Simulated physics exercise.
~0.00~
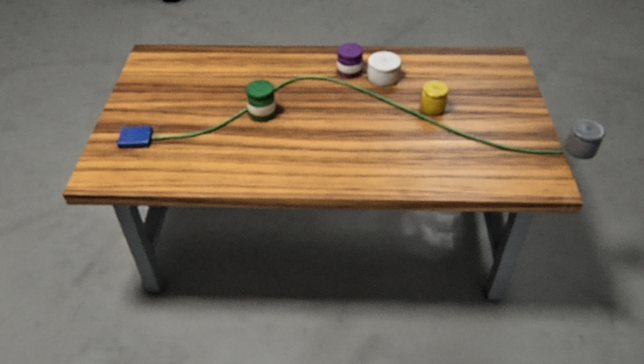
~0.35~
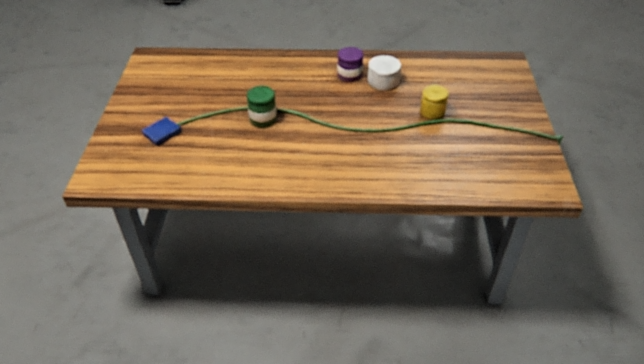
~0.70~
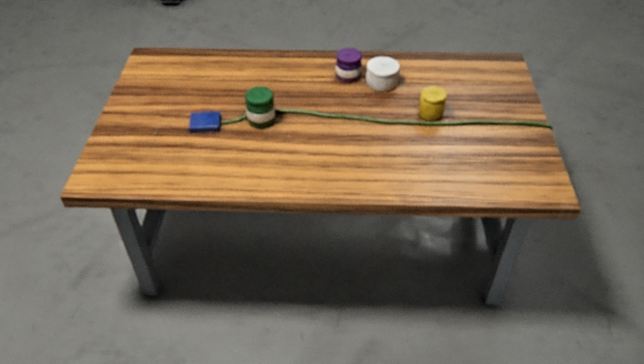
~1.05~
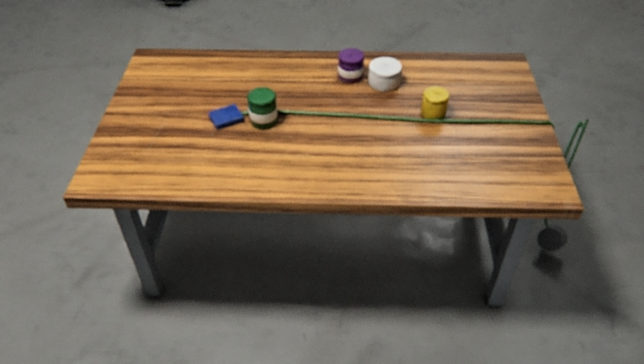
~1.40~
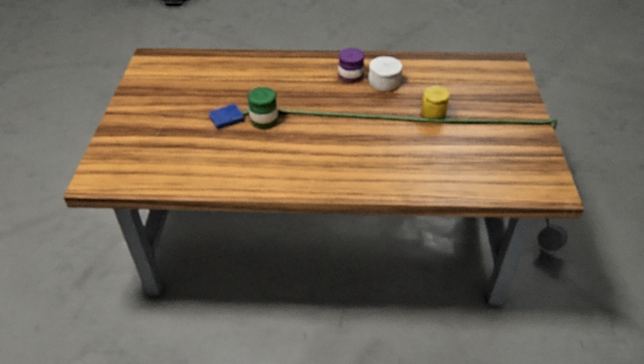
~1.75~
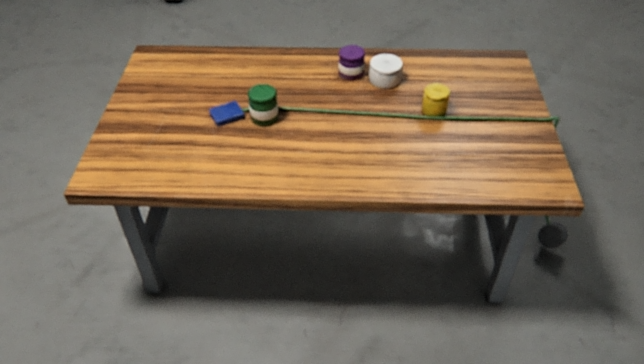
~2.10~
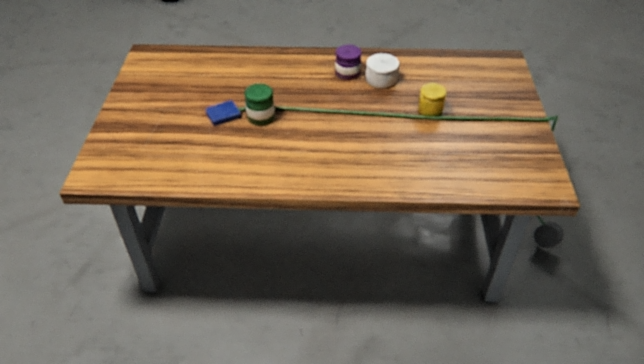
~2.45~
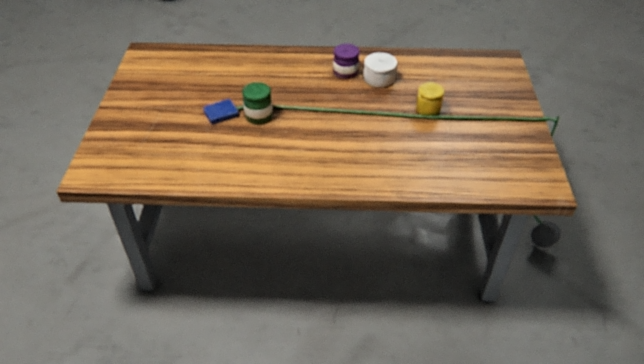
The footage shows a grey object dropping off the right edge of a wooden table, pulling a green cable taut and dragging a small blue block rightward until it stops near the green tin, while the four containers stay put and the grey object hangs below the edge.
